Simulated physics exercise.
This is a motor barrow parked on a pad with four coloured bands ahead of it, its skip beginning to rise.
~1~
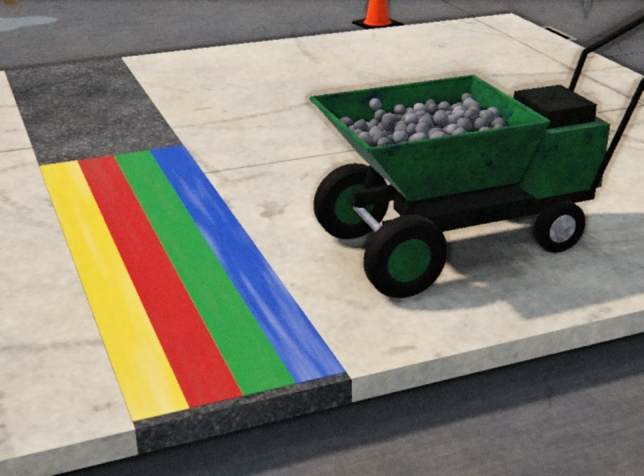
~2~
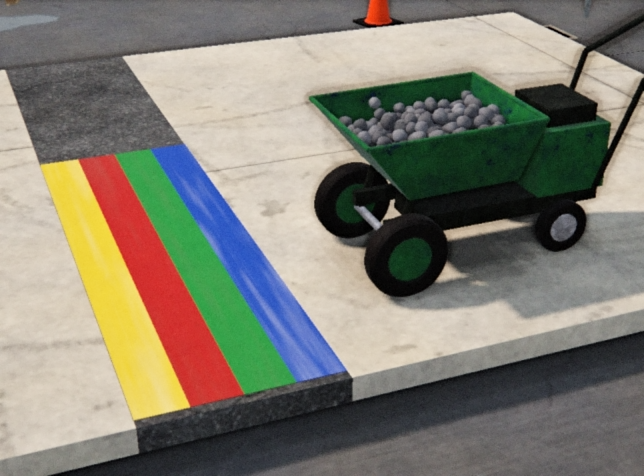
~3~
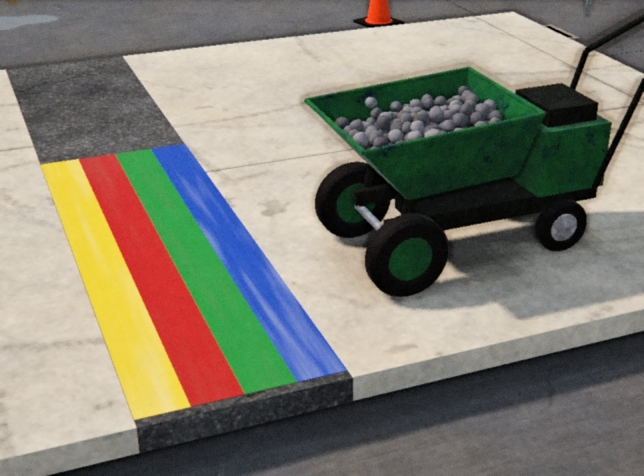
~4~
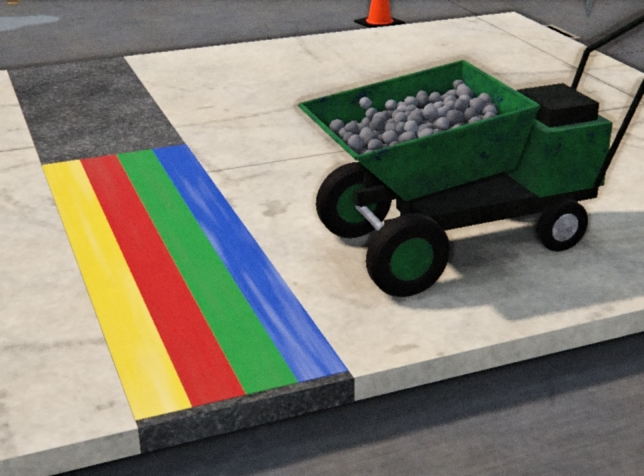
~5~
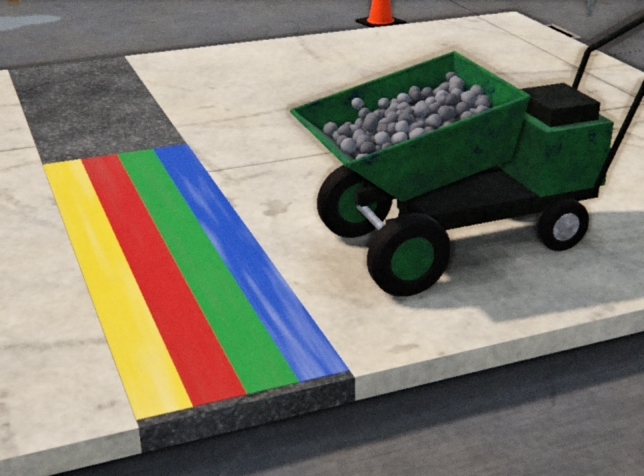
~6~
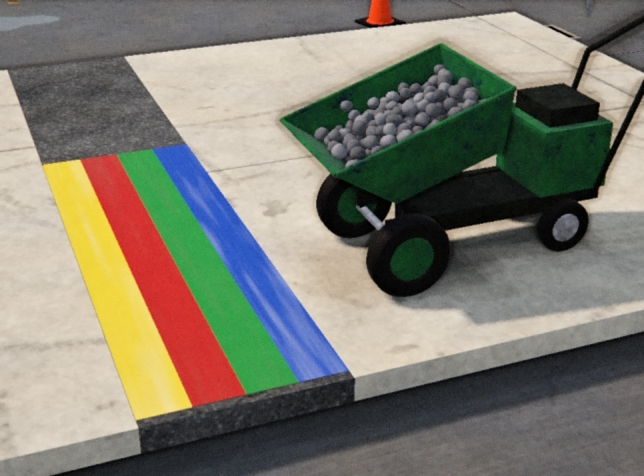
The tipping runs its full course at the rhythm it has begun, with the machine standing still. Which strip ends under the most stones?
Most covered: The green band.
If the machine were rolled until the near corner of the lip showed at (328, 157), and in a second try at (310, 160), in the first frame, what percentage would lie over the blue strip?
First some 0, then 0 per cent.
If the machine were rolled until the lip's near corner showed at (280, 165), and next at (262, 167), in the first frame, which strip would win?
First that yellow strip, then the yellow strip.
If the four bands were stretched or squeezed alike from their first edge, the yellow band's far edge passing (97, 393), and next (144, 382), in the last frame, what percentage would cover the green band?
Roughly 40 per cent, and 30 per cent.
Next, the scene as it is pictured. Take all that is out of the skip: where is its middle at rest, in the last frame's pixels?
At about (196, 295).
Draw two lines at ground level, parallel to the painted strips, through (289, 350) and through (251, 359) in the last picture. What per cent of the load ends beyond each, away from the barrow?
Near 80 % and 60 %.
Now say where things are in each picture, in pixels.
In the first frame, lip of the skip at (370, 151), level; top of the load at (438, 134), round cobbles; blue strip at (299, 344); green strip at (250, 355); red strip at (199, 366); yellow strip at (146, 377).
In the second frame, lip of the skip at (369, 150), level; top of the load at (438, 132).
In the third frame, lip of the skip at (364, 153), tipped barely; top of the load at (447, 127).
In the fourth frame, lip of the skip at (357, 158), tipped a little; top of the load at (457, 119).
In the fifth frame, lip of the skip at (348, 165), tipped a little; top of the load at (449, 114).
In the sixth frame, lip of the skip at (336, 175), tipped clearly; top of the load at (449, 106); blue strip at (302, 343); green strip at (253, 354); red strip at (202, 365); yellow strip at (149, 376).
Soon, skip tipped steeply; all in the skip.
A while on, skip tipped right over; about two thirds in the skip; a small part over the blue strip; about a quarter over the green strip; a stray few over the red strip; a stray few falling.
Towards the end, skip tipped right over; a small part in the skip; a small part over the blue strip; about a third over the green strip; about a quarter over the red strip; a small part over the yellow strip; a small part off the paint.
Finally, skip tipped right over; a small part in the skip; a small part over the blue strip; about a third over the green strip; about a quarter over the red strip; a small part over the yellow strip; a small part off the paint.
